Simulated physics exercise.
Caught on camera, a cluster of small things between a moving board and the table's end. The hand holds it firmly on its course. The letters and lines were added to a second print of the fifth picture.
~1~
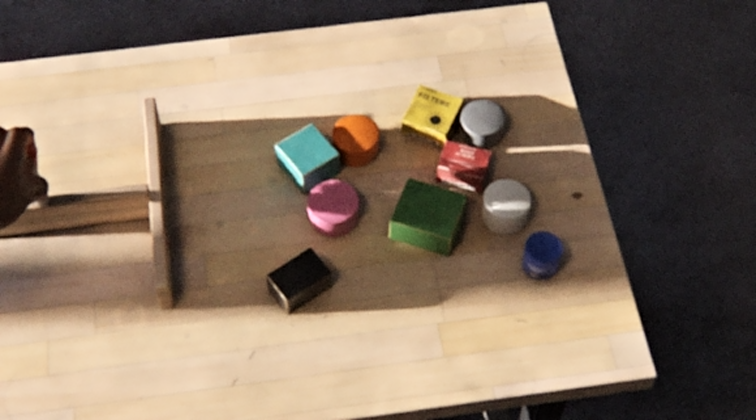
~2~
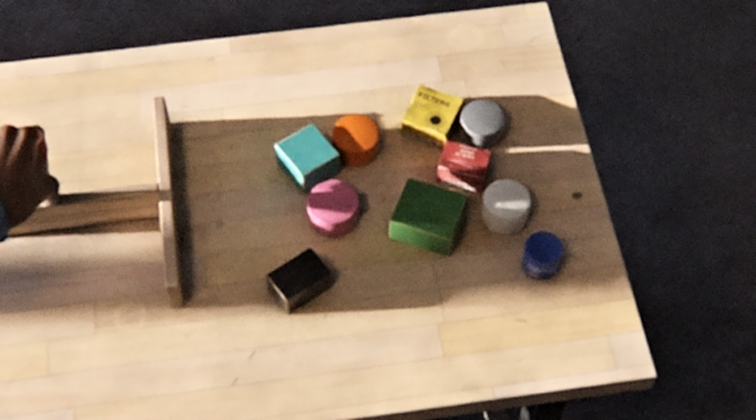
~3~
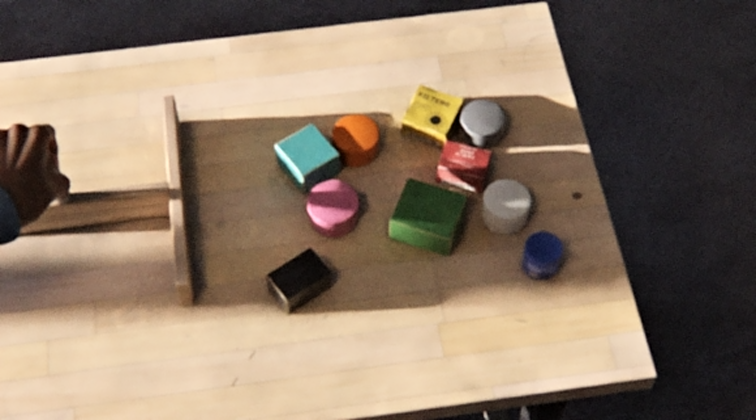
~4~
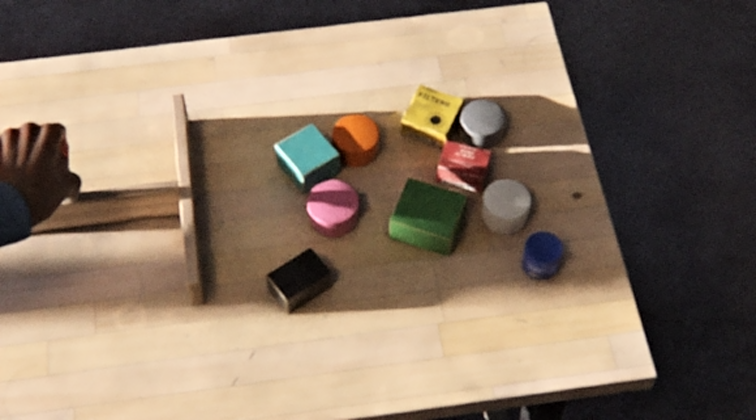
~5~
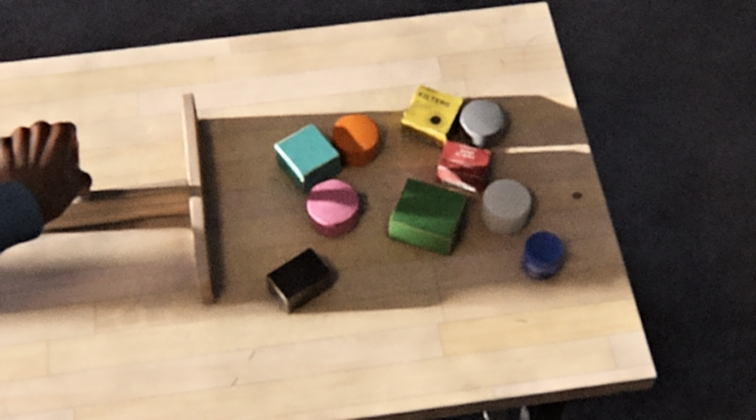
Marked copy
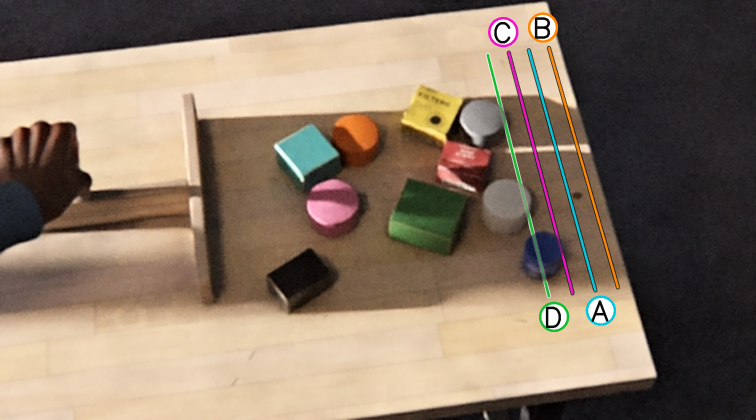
A wooden board with a handle, gripped by a hand at the left, slides slowly and slightly rightward across a pale wooden table seen from above by a still camera. Turquoise, black, green, yellow and red blocks lie to its right among orange, pink, blue and two grey round pots. The hand pushes steadily, narrowing the gap, while the untouched objects stay in place.
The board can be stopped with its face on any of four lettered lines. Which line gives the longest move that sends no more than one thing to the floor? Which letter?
Line D.
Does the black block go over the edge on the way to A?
No.
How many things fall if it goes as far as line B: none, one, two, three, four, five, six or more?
In all, six or more.
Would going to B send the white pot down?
By then, yes.
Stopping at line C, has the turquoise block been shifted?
By then, yes.
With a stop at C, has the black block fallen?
By then, no.
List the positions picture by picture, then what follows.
In the first picture, black block (299, 281); green block (428, 216); pink pot (334, 209).
In the second picture, board (165, 187); blue jar (542, 256).
In the third picture, board (175, 185); yellow box (433, 117).
In the fourth picture, board (185, 184); turquoise block (308, 159).
In the fifth picture, board (195, 183); white pot (506, 207); black block (299, 281); green block (428, 216).
On the marked copy, A at (560, 163); B at (581, 160); C at (539, 165); D at (516, 168).
Taking D. A third of the way, board (313, 169); black block (364, 281); orange pot (381, 138).
Two thirds of the way, board (427, 155); white pot (533, 207); blue jar (547, 260).
When it is over, board (515, 144); white pot (599, 191); red box (583, 143); none fallen.
As for the rest, A drops three; B drops seven; C drops three.
